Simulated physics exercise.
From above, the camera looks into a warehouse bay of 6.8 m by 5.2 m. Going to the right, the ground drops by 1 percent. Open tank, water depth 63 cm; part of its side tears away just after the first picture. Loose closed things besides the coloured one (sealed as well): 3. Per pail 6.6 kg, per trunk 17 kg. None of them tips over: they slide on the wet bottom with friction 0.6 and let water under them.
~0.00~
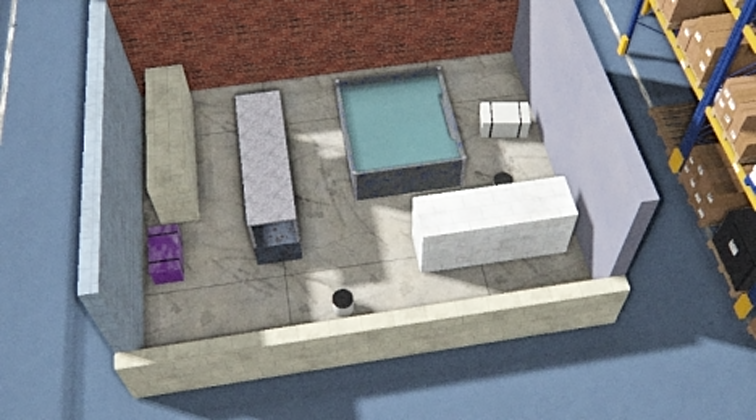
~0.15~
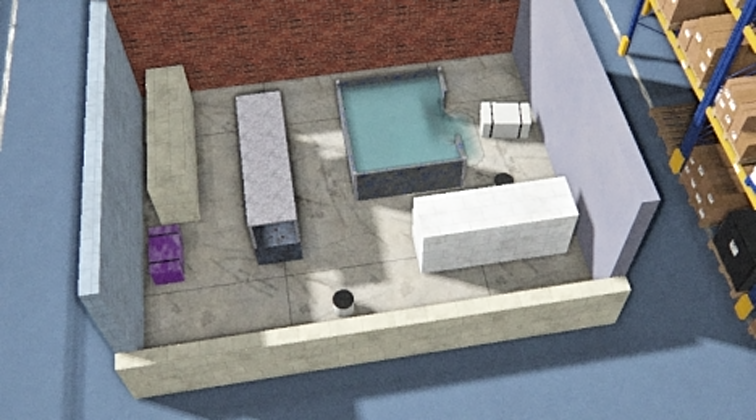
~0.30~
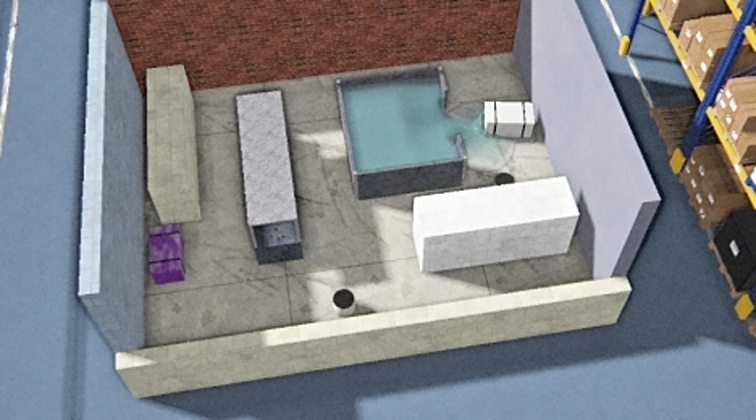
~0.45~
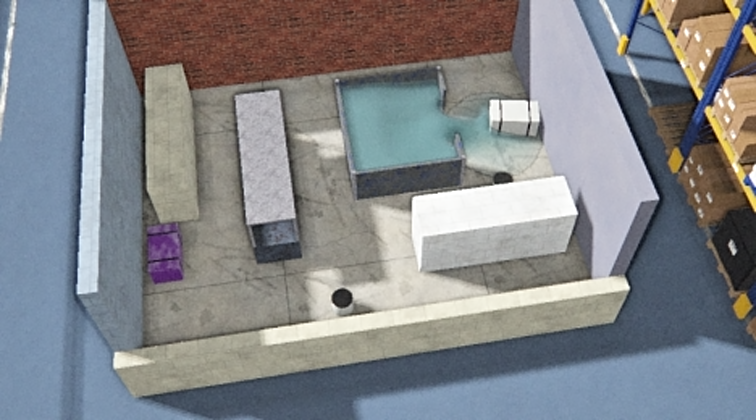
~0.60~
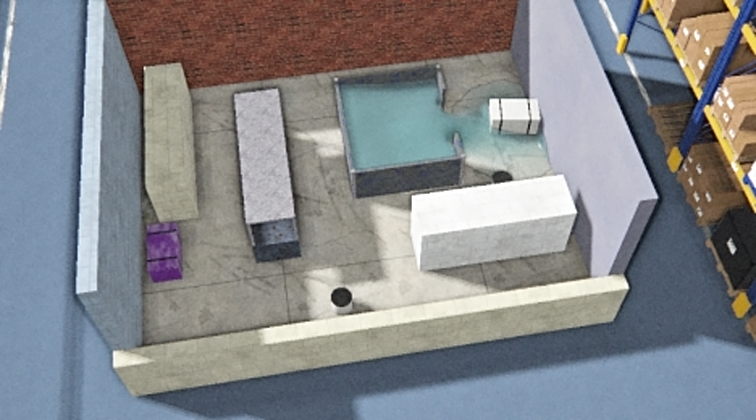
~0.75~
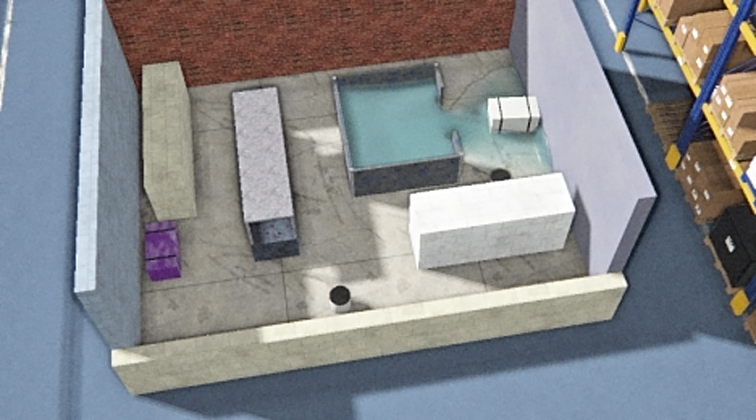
Open water tank in a walled warehouse bay bursting at its right side, water spreading across the floor around a white trunk.
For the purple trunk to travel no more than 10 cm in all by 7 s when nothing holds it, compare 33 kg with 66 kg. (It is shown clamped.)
Lower setting passes.
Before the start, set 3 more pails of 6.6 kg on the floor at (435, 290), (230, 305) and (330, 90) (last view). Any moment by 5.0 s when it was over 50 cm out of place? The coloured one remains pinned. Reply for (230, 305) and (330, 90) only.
Taking them in turn, the first is below the mark and the second is above the mark.
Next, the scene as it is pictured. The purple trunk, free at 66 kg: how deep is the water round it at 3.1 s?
Around 0 cm.
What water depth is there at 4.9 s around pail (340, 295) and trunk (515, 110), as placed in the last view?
I'd put it at 4 cm and 15 cm respectively.
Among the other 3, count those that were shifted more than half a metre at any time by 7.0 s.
1.
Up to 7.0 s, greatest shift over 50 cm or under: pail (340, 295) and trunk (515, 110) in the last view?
Taking them one at a time, I'd say not as far, then further.
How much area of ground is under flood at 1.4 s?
8.0 m2.
After 1.4 s the purple trunk would be 0 cm from its start with 33 kg and 0 cm from its start with 66 kg; 0 cm of water round it then.
After 3.1 s the purple trunk would be 0 cm from its start with 33 kg and 0 cm from its start with 66 kg; 0 cm of water round it then.
After 4.9 s the purple trunk would be 0 cm from its start with 33 kg and 0 cm from its start with 66 kg; 0 cm of water round it then.
After 7.0 s the purple trunk would be 0 cm from its start with 33 kg and 0 cm from its start with 66 kg; 3 cm of water round it then.
